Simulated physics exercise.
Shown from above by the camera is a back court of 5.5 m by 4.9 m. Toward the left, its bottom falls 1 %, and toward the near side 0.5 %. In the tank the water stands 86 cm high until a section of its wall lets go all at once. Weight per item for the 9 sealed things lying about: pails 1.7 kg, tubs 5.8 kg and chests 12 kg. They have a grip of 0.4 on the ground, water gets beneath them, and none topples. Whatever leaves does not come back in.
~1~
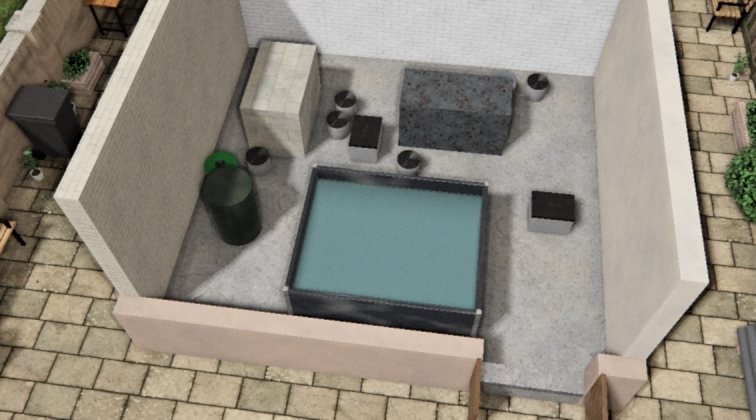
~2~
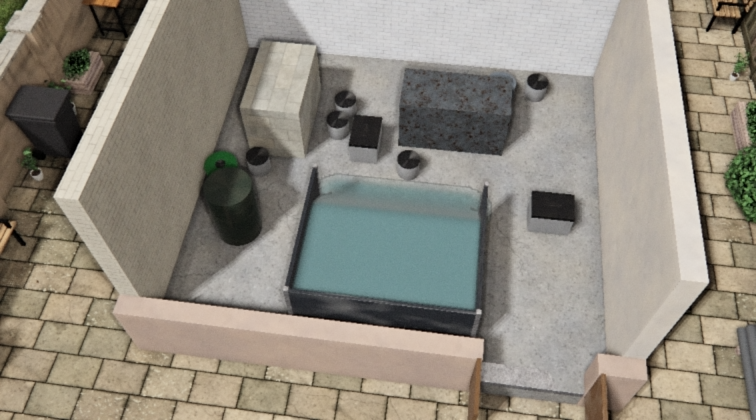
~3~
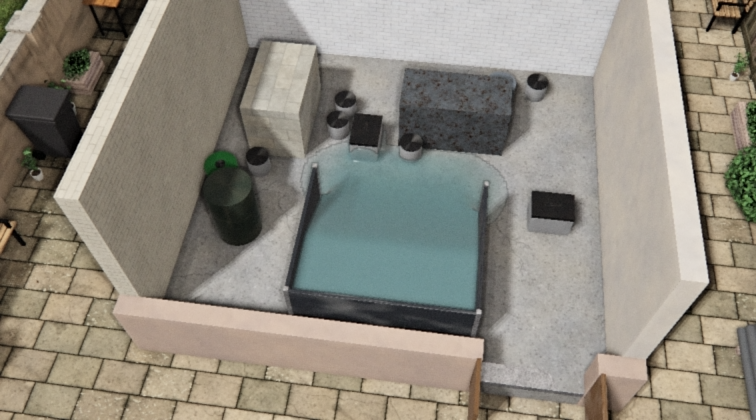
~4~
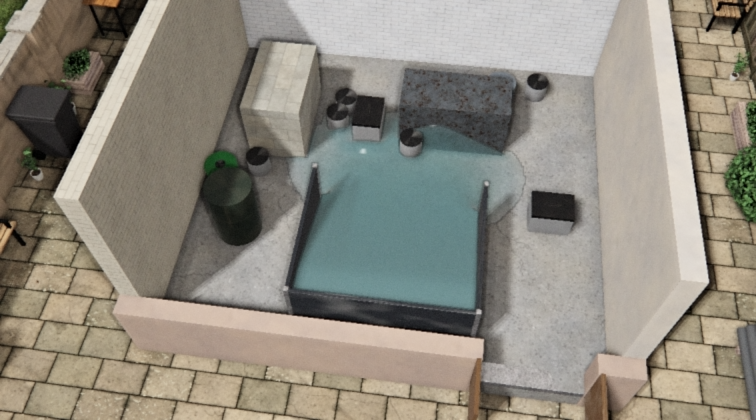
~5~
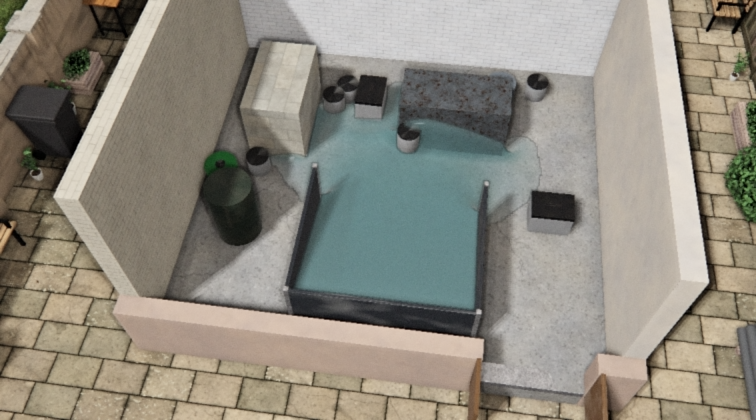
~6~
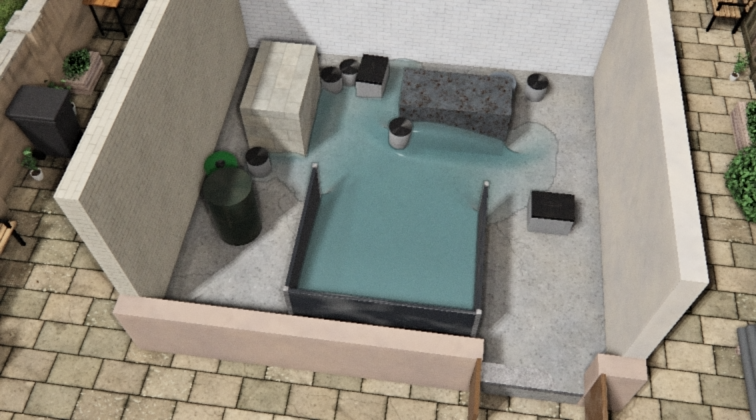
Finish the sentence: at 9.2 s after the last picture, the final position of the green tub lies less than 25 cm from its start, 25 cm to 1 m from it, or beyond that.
The final position of the green tub lies 25 cm to 1 m from its start.
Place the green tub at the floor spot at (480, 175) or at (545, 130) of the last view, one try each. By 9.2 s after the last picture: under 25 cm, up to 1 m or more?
Results, in order: Borne far off, then borne far off.
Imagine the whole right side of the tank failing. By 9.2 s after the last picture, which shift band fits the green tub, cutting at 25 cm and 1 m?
Outcome for the green tub: Modest displacement.
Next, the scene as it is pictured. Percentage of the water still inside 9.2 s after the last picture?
I'd say some 76 percent hasn't gone yet.
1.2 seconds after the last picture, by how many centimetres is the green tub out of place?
Roughly 40 cm by then.
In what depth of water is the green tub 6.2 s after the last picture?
17 cm or so.
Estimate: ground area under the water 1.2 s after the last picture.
Roughly 18 m2.
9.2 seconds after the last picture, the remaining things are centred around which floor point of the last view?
I'd put it around (347, 239).
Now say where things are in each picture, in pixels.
In the first picture, the green tub at (221, 164) rests on the ground; 3.5 m2 under water; 0 of 9 have shifted.
In the second picture, the green tub at (221, 164) rests on the ground; 4.9 m2 under water; 0 of 9 have shifted.
In the third picture, the green tub at (221, 164) rests on the ground; 6.5 m2 under water; 1 of 9 have shifted.
In the fourth picture, the green tub at (221, 164) rests on the ground; 7.6 m2 under water; 4 of 9 have shifted.
In the fifth picture, the green tub at (221, 164), on the bottom; 8.7 m2 under water; 4 of 9 have shifted.
In the sixth picture, the green tub at (221, 164), on the bottom; water covers 10.0 m2; 4 of 9 have shifted.
Then, 1.2 s after the last picture the green tub is near (212, 188), 0.4 m from its start, aground; 0 of 9 are out; 4 afloat.
Then, 3.8 s after the last picture the green tub is near (203, 189), 0.5 m from its start, afloat; 0 of 9 are out; 8 afloat.
Then, 6.2 s after the last picture the green tub is near (208, 177), 0.3 m from its start, afloat; 2 of 9 are out; 7 afloat.
Then, 9.2 s after the last picture the green tub is near (262, 168), 0.6 m from its start, afloat; 2 of 9 are out; 7 afloat.
